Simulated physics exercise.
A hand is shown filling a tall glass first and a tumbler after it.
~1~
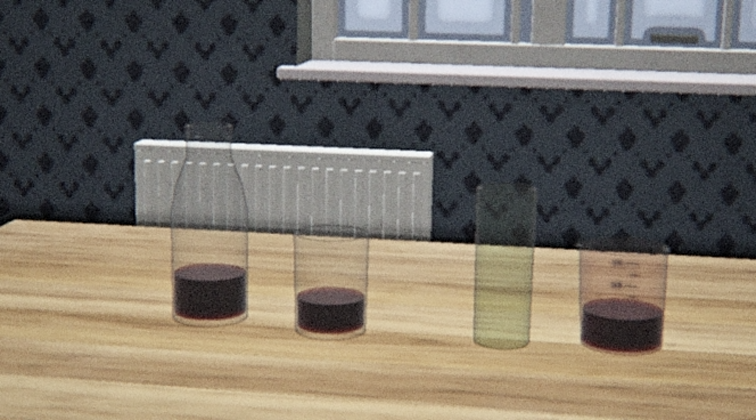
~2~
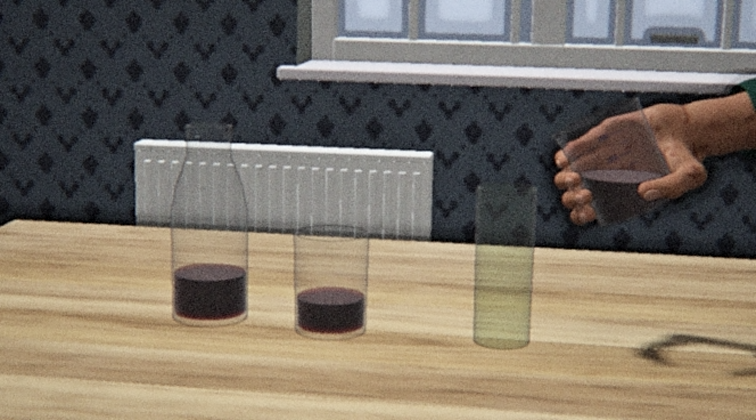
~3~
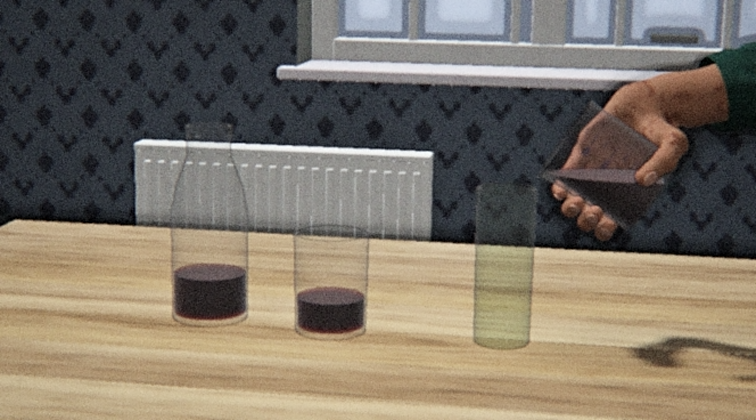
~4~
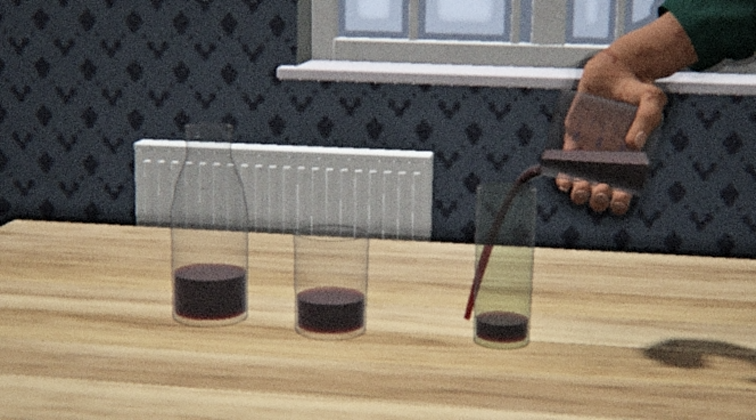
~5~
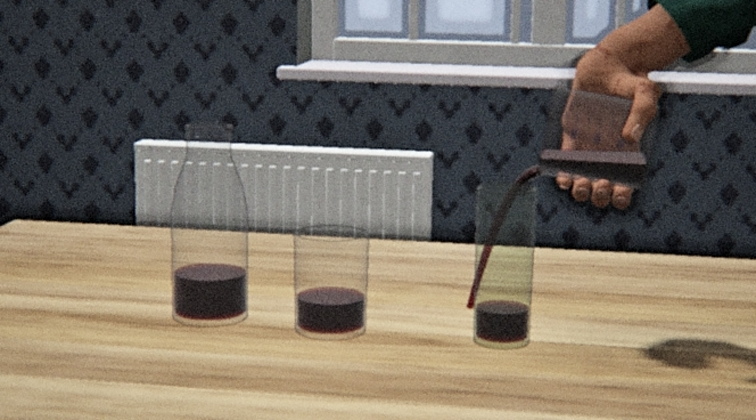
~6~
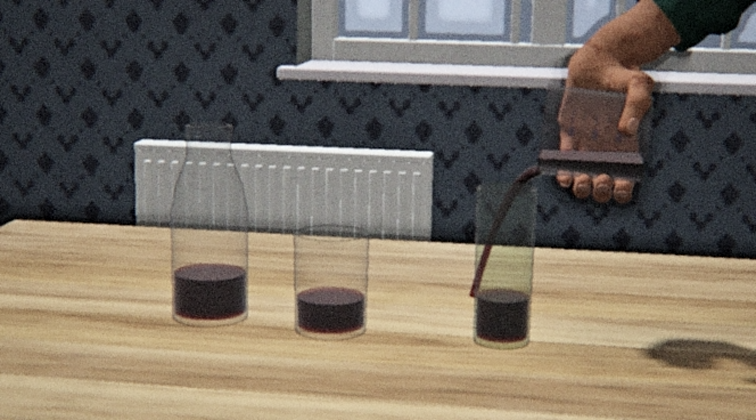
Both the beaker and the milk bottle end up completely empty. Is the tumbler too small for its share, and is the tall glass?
Answers - the tumbler: No, big enough; the tall glass: No, big enough.
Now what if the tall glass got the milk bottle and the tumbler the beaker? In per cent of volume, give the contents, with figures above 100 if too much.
The first would be asked to take around 50 per cent of its volume, the second around 70 per cent.
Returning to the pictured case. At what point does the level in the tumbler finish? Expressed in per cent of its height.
It comes up to some 80 per cent.
A moment on, the tall glass is about a third full.
Further on, the tall glass is about half full.
When it is over, the tumbler is about three quarters full; the tall glass is about half full.
